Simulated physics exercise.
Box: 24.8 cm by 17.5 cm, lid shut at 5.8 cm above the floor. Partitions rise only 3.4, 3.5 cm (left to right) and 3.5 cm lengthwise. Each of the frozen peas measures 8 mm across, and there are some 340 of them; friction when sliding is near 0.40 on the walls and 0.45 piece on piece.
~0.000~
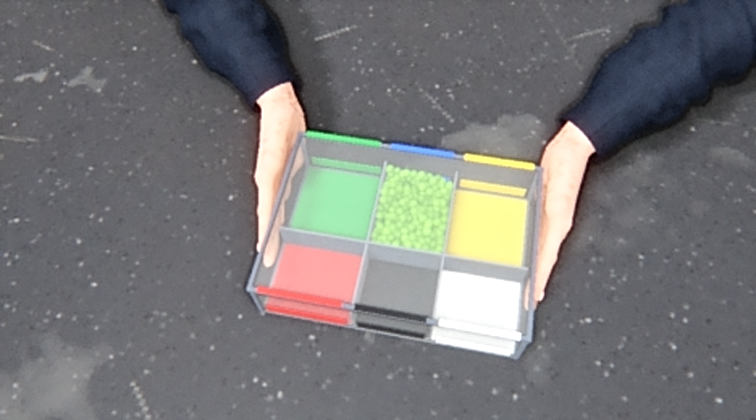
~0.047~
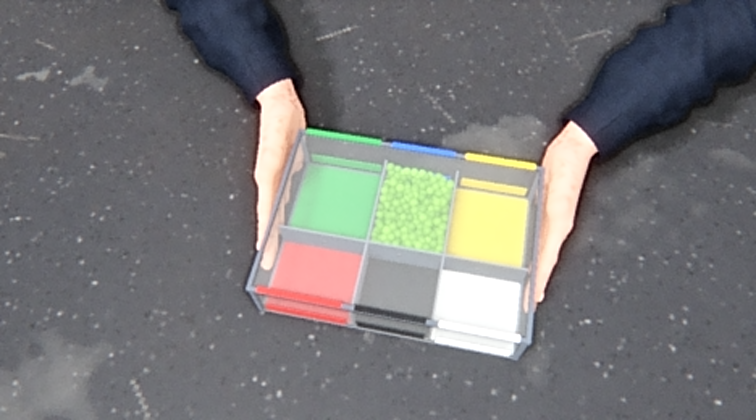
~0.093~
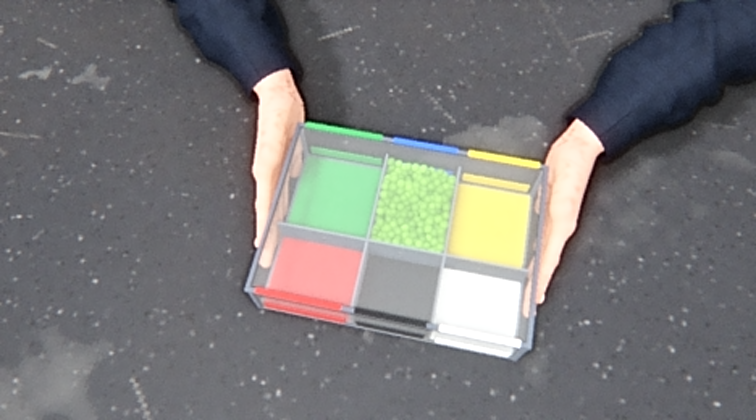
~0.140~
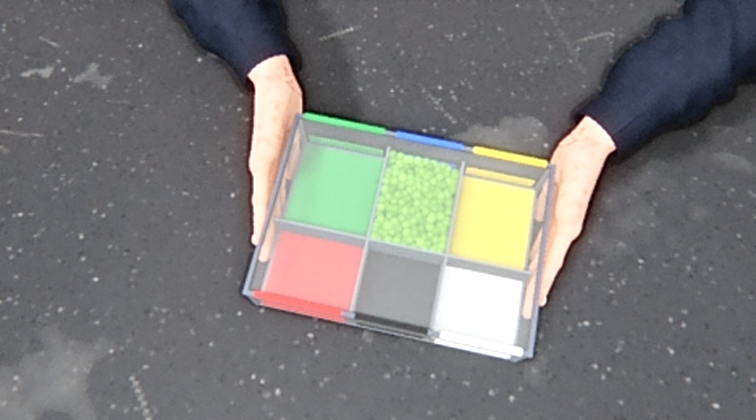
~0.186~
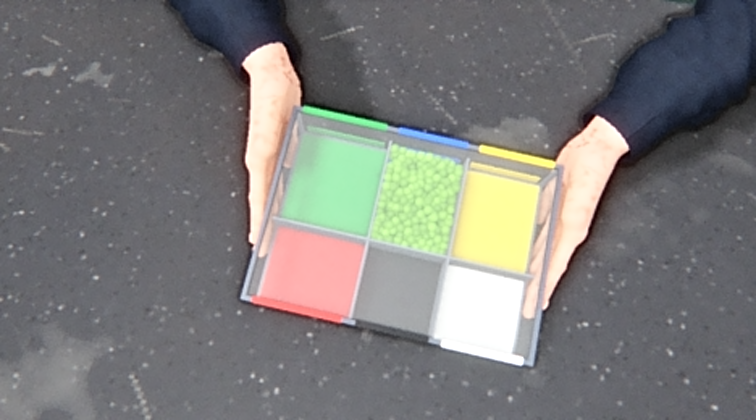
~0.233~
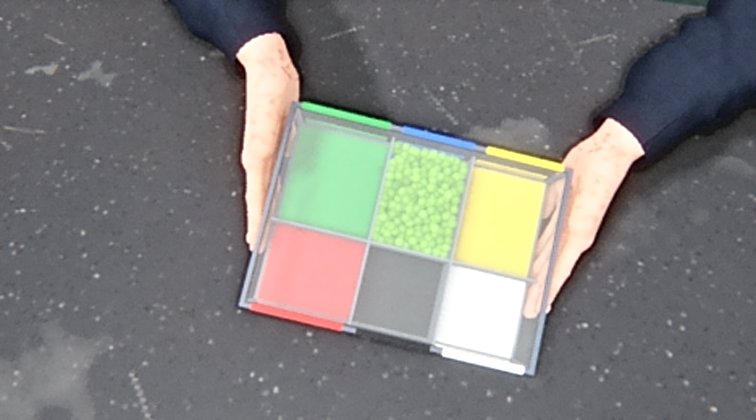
A clear box with six coloured sections, held between two hands above a dark speckled floor, tilted gradually toward its lower right corner, while the small green balls stayed in the top middle section.
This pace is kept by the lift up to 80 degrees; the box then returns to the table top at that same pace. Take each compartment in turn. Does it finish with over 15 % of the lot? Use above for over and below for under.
Verdicts: Red below, blue above, green below, yellow below, white above, black above.
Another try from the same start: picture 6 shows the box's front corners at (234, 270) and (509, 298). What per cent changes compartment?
That would be some 55 in a hundred.
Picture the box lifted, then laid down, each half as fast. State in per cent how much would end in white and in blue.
The white compartment would end with 40 per cent and the blue compartment with 45 per cent.
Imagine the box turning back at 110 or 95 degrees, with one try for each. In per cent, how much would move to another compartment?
Around 90 and 75 in a hundred, respectively.
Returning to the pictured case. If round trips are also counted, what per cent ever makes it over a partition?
Close to 55 in a hundred.
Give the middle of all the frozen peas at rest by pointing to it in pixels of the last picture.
My guess is close to (423, 286).
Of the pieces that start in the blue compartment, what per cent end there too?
Something like 40 per cent.
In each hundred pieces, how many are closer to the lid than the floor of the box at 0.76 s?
Roughly 60 percent of the pieces.
After 0.76 s, tilt 78 degrees; blue 70 %, white 15 %, black 15 %.
After 1.10 s, tilt 32 degrees; blue 45 %, yellow 5 %, white 30 %, black 25 %.
Then, at 1.54 s, tilt 0 degrees; blue 45 %, yellow 5 %, white 30 %, black 25 %.
At rest (2.3 s), red 0 %, blue 45 %, green 0 %, yellow 5 %, white 30 %, black 25 %.
